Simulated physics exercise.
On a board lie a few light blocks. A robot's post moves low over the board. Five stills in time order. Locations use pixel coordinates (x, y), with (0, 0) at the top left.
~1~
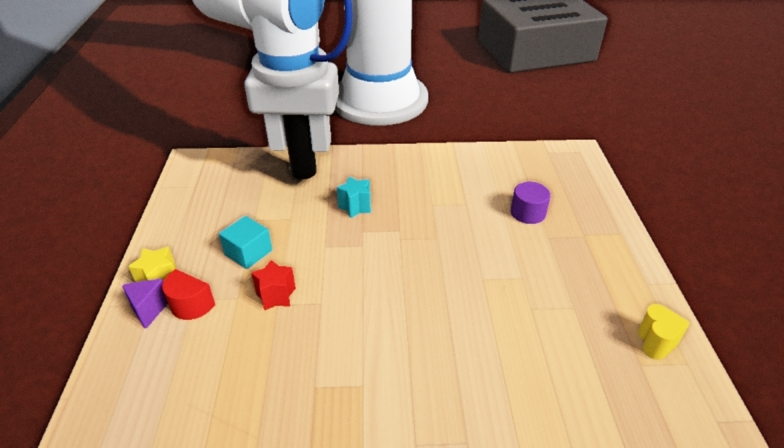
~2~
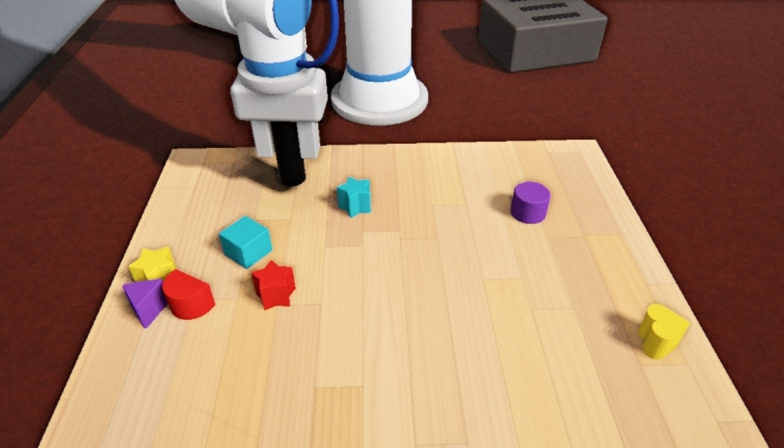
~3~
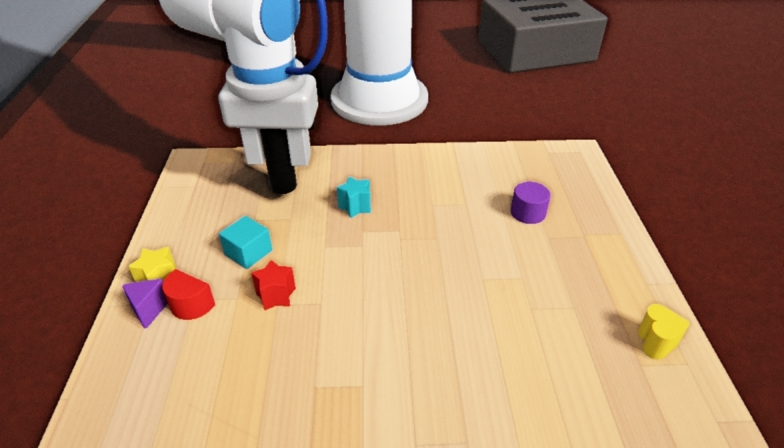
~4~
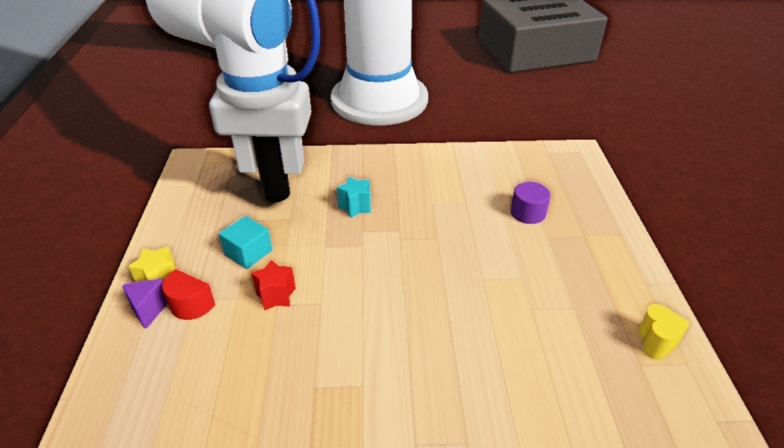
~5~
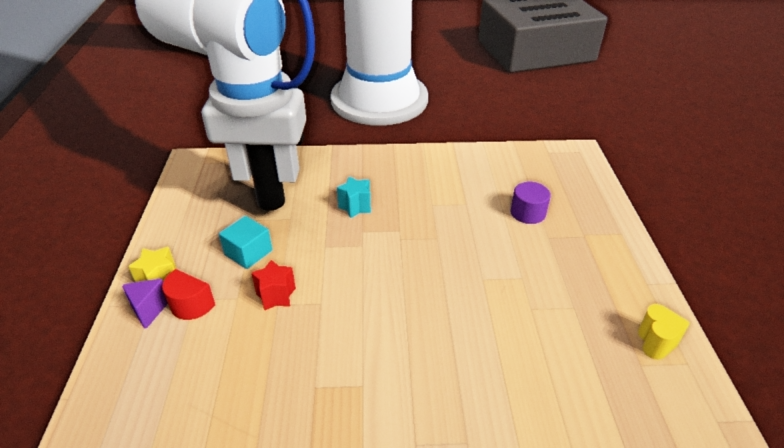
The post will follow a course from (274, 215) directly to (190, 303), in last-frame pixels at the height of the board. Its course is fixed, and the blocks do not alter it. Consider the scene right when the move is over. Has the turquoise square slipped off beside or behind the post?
I expect so.
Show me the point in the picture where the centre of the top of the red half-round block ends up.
At the end it should sit near (166, 305).
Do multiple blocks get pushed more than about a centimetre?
Yes, that is how it ends up.
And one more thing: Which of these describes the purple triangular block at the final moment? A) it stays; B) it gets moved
The correct letter is A.
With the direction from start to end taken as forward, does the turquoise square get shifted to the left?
Short answer: Yes.
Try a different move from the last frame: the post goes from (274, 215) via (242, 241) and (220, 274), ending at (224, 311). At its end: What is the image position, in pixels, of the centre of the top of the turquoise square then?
Pixel (253, 299).
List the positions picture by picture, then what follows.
In the first frame, lower end of the post (304, 172), tops of blocks, purple triangular block (140, 290), red half-round block (182, 284), turquoise square (243, 231).
In the second frame, post (293, 179), blocks as before.
In the third frame, post (284, 187), blocks as before.
In the fourth frame, post (277, 194), blocks as before.
In the fifth frame, post (272, 203), purple triangular block (140, 290), red half-round block (182, 284), turquoise square (243, 231).
On the path given first. One third of the way, post (245, 229); turquoise square (236, 243), turned 25° anticlockwise.
Two thirds of the way, post (216, 257); turquoise square (225, 270), turned 80° anticlockwise.
At the end, post (185, 290); purple triangular block not moved; red half-round block (166, 305); turquoise square (225, 279), turned 100° anticlockwise.
